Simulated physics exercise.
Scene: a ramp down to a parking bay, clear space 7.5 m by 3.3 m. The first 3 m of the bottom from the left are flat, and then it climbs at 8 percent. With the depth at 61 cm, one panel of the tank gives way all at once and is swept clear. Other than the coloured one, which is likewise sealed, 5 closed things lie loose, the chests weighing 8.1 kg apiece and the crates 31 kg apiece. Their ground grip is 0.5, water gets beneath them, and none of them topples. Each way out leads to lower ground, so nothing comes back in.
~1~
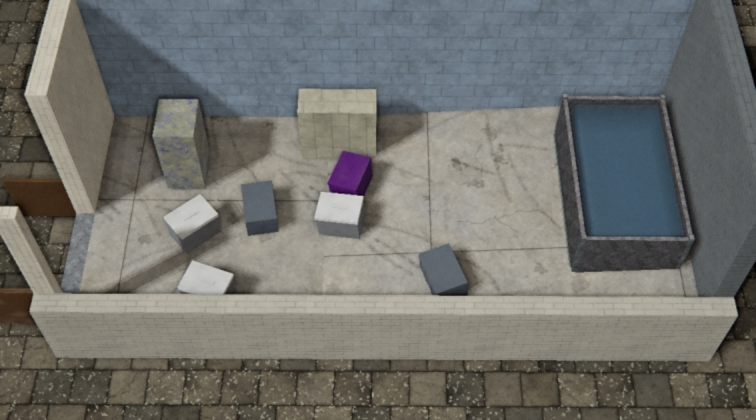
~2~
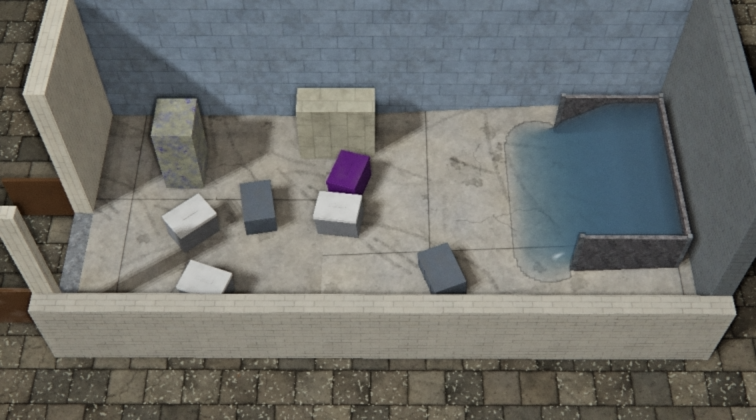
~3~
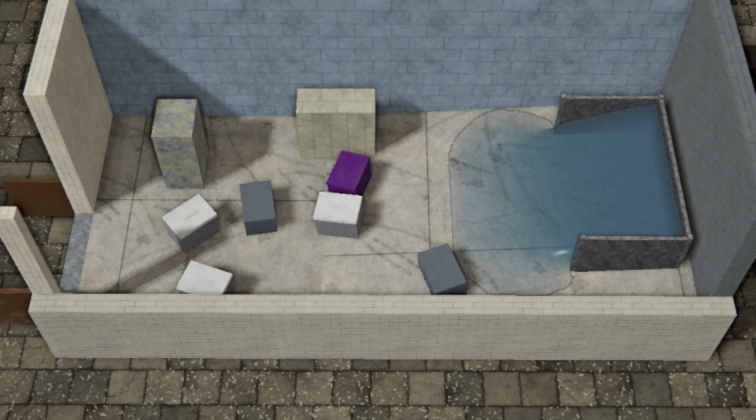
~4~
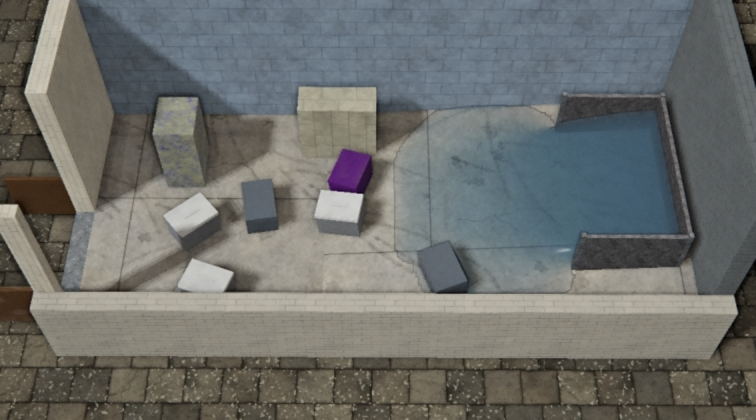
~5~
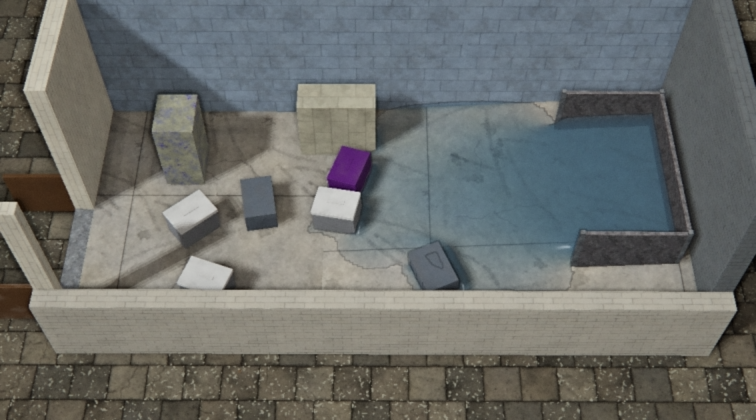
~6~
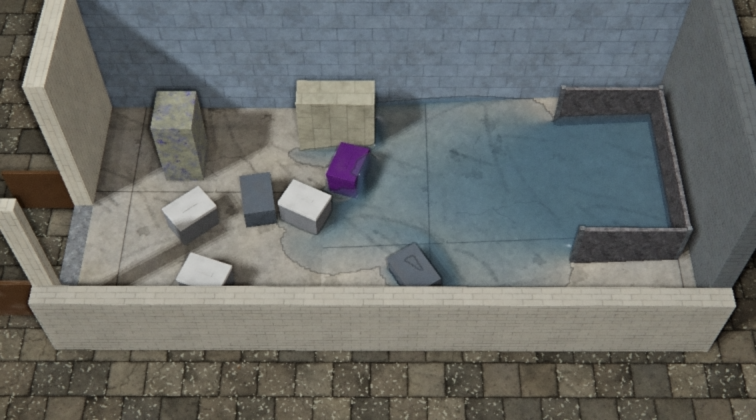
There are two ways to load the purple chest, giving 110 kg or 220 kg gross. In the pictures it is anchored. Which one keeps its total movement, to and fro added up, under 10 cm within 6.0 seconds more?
Answer: Only the higher mass.
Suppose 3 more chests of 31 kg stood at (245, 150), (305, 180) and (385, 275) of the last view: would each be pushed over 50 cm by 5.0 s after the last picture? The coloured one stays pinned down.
The first is lower, the second lower, the third higher.
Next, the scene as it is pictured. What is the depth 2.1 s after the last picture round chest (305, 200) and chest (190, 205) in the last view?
Roughly 10 and 6 cm.
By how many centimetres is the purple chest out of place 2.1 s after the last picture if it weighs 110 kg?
Around 80 centimetres out of place.
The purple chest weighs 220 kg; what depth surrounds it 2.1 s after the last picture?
10 cm, roughly.
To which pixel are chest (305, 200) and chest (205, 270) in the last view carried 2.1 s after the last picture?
Roughly (208, 214), then roughly (79, 269).
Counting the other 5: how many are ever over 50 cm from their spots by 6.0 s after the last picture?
By my tally, 5.
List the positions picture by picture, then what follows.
In the first frame, the purple chest at (352, 170), on the bottom; water covers 2.4 m2; 0 of 6 have shifted.
In the second frame, the purple chest at (350, 169) rests on the ground; water covers 4.1 m2; 0 of 6 have shifted.
In the third frame, the purple chest at (351, 170) rests on the ground; 6.2 m2 under water; 0 of 6 have shifted.
In the fourth frame, the purple chest at (352, 168), on the bottom; 8.5 m2 under water; 0 of 6 have shifted.
In the fifth frame, the purple chest at (351, 165) rests on the ground; water covers 10.2 m2; 1 of 6 have shifted.
In the sixth frame, the purple chest at (350, 162), on the bottom; 11.7 m2 under water; 2 of 6 have shifted.
Then, 0.4 s after the last picture the purple chest would be 18 cm from its start with 110 kg and 0 cm from its start with 220 kg; 18 cm of water round it then.
Then, 2.1 s after the last picture the purple chest would be 74 cm from its start with 110 kg and 0 cm from its start with 220 kg; 10 cm of water round it then.
Then, 3.9 s after the last picture the purple chest would be 74 cm from its start with 110 kg and 0 cm from its start with 220 kg; 7 cm of water round it then.
Then, 6.0 s after the last picture the purple chest would be 74 cm from its start with 110 kg and 0 cm from its start with 220 kg; 5 cm of water round it then.
